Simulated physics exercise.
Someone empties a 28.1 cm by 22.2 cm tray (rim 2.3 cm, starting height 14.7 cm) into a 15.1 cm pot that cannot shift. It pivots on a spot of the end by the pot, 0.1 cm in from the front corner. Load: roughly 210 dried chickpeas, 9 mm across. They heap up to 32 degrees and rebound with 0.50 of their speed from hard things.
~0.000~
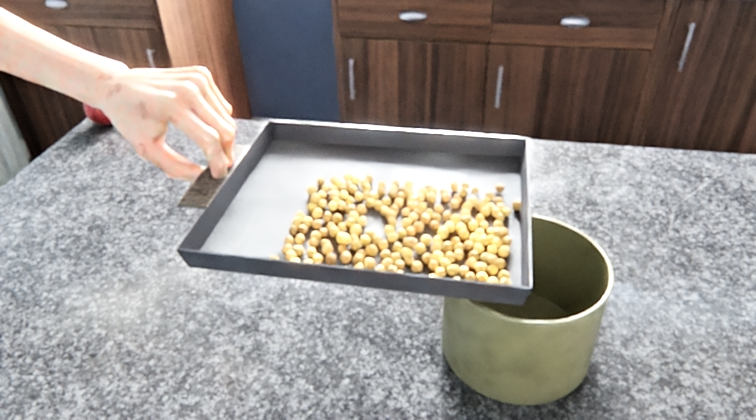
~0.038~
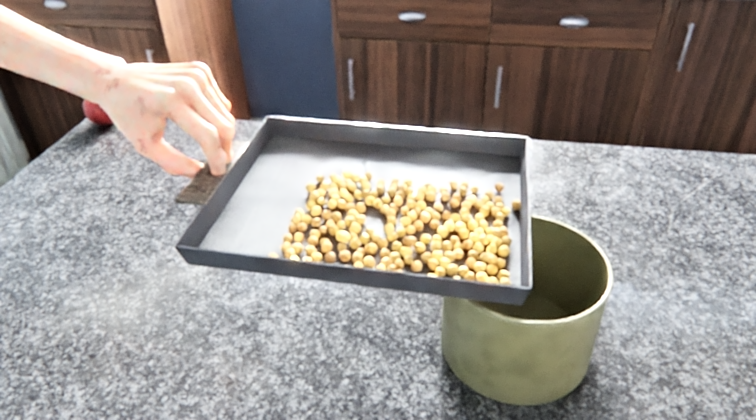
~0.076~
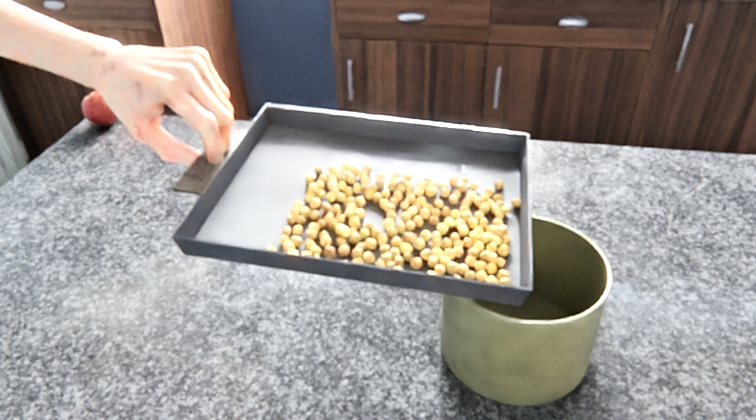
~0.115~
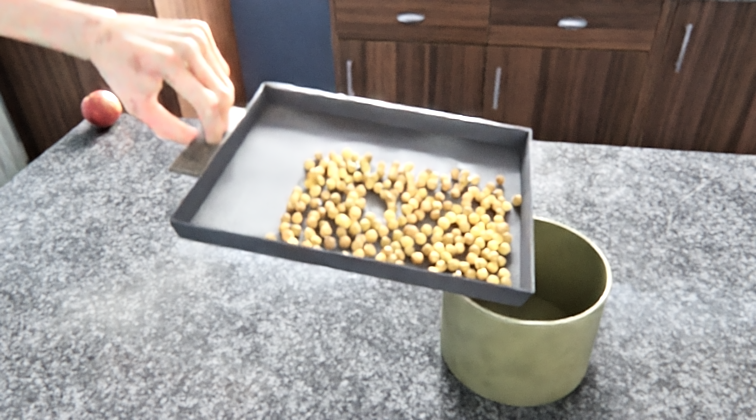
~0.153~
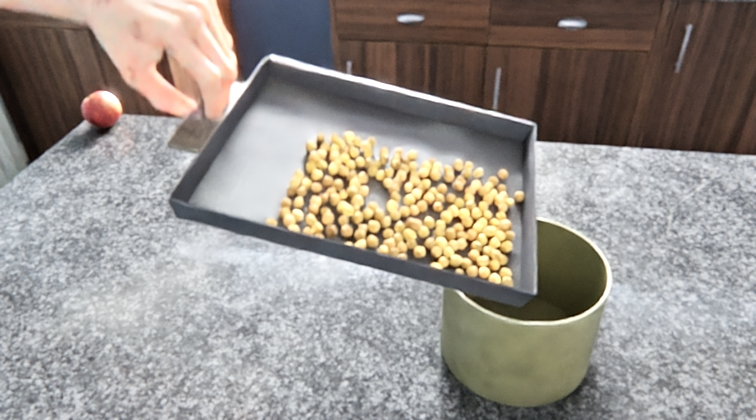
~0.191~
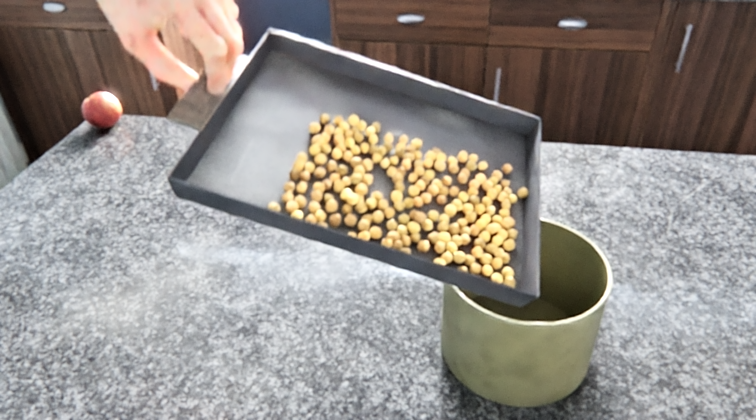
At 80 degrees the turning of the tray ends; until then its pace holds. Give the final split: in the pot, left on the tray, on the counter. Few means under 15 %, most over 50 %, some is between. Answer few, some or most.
Pot: Few, tray: Some, counter: Most.
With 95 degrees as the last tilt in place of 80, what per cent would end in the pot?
In that case some 0 per cent.
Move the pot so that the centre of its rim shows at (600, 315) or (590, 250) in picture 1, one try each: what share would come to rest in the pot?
About 70 and 10 per cent.
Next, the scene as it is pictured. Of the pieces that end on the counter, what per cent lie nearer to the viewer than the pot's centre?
Some 100 per cent.
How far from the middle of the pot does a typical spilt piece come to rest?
About 18 cm.
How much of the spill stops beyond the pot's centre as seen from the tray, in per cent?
About 90 per cent.
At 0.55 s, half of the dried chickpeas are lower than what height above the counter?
About 22 cm.
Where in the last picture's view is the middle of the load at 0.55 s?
Near (528, 203).
Then, at 0.41 s, tilt 51 degrees; the tray holds 100 %, the pot 0 %.
After 0.55 s, tilt 71 degrees; the tray holds 100 %, the pot 0 %.
After 0.82 s, tilt 80 degrees; the tray holds 50 %, the pot 0 %.
By 2.0 s all is still; pot 5 %, tray 25 %, counter 70 %.
